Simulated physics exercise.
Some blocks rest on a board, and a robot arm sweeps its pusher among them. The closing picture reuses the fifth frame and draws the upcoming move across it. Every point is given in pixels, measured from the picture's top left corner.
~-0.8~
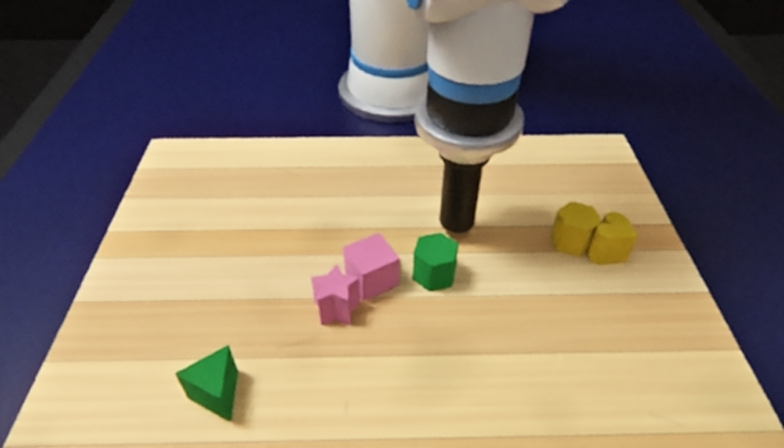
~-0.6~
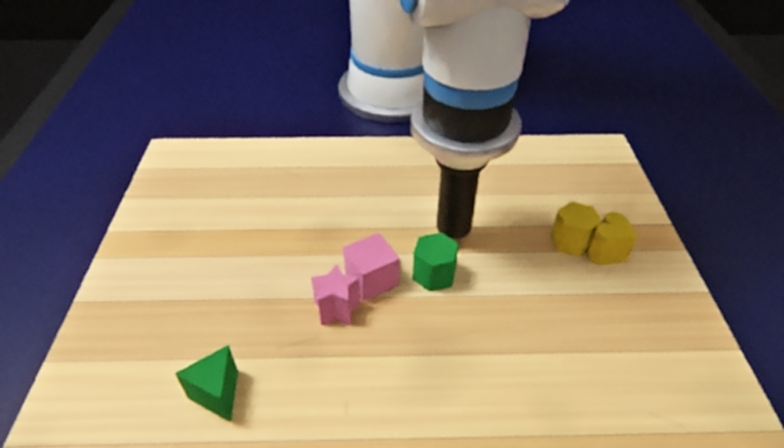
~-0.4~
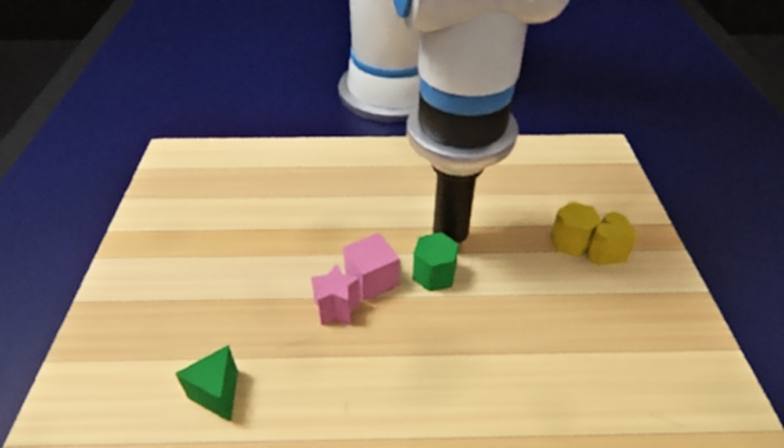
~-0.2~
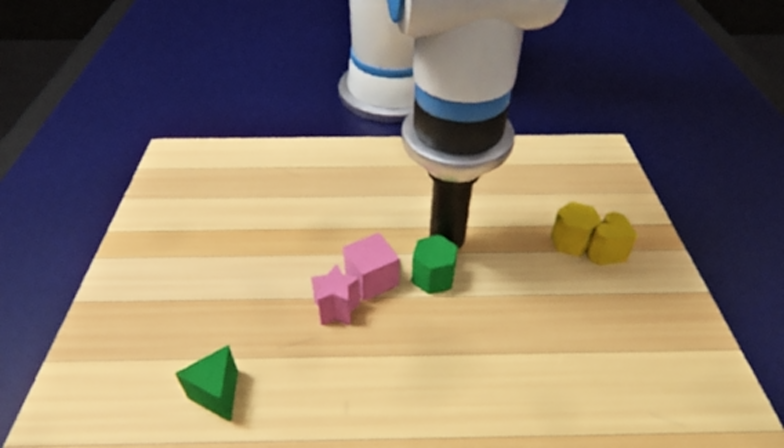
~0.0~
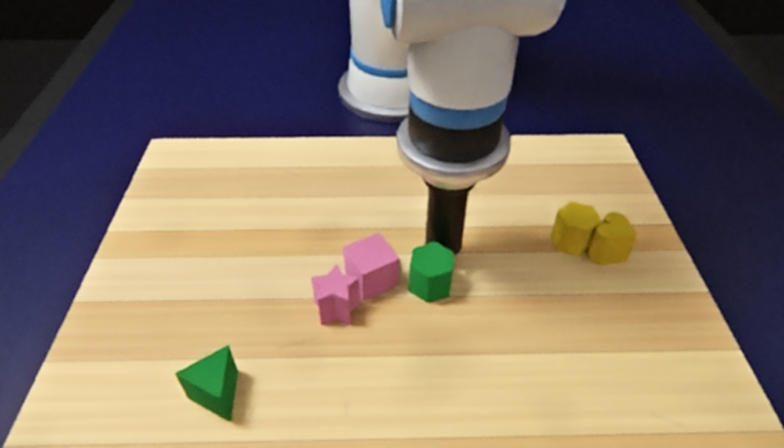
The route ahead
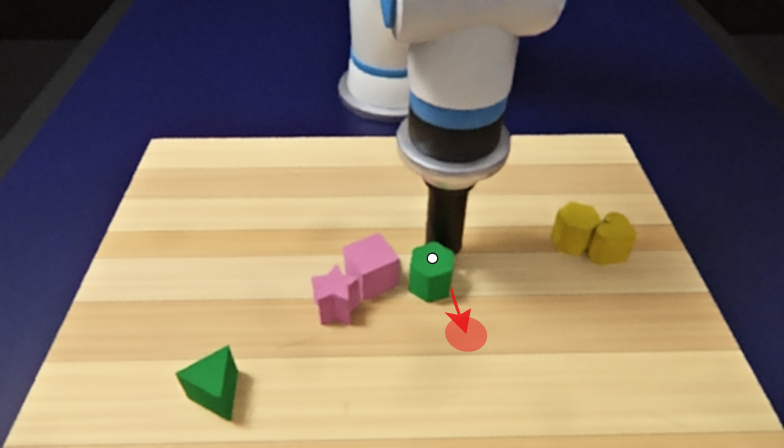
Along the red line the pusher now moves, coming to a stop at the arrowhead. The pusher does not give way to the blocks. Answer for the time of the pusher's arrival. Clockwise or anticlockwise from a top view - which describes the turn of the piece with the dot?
It ends up turned clockwise.
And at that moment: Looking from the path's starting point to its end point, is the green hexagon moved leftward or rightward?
Gets pushed right.
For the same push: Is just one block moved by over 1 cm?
I believe so.
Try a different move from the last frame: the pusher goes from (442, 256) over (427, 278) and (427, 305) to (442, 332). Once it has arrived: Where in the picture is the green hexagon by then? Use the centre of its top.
So, by the moment the path ends, you'll find the top centre of the green hexagon at (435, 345).
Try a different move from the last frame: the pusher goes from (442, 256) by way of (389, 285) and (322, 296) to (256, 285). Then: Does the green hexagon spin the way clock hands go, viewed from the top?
My answer is no.
The drawn path runs straight from (442, 256) to (466, 334); the dot is on the green hexagon.
The first path, step by step. Halfway along, pusher (454, 282); green hexagon (424, 290), turned 50° clockwise.
At the end, pusher (468, 323); pink square not moved; green hexagon (423, 303), turned 95° clockwise.
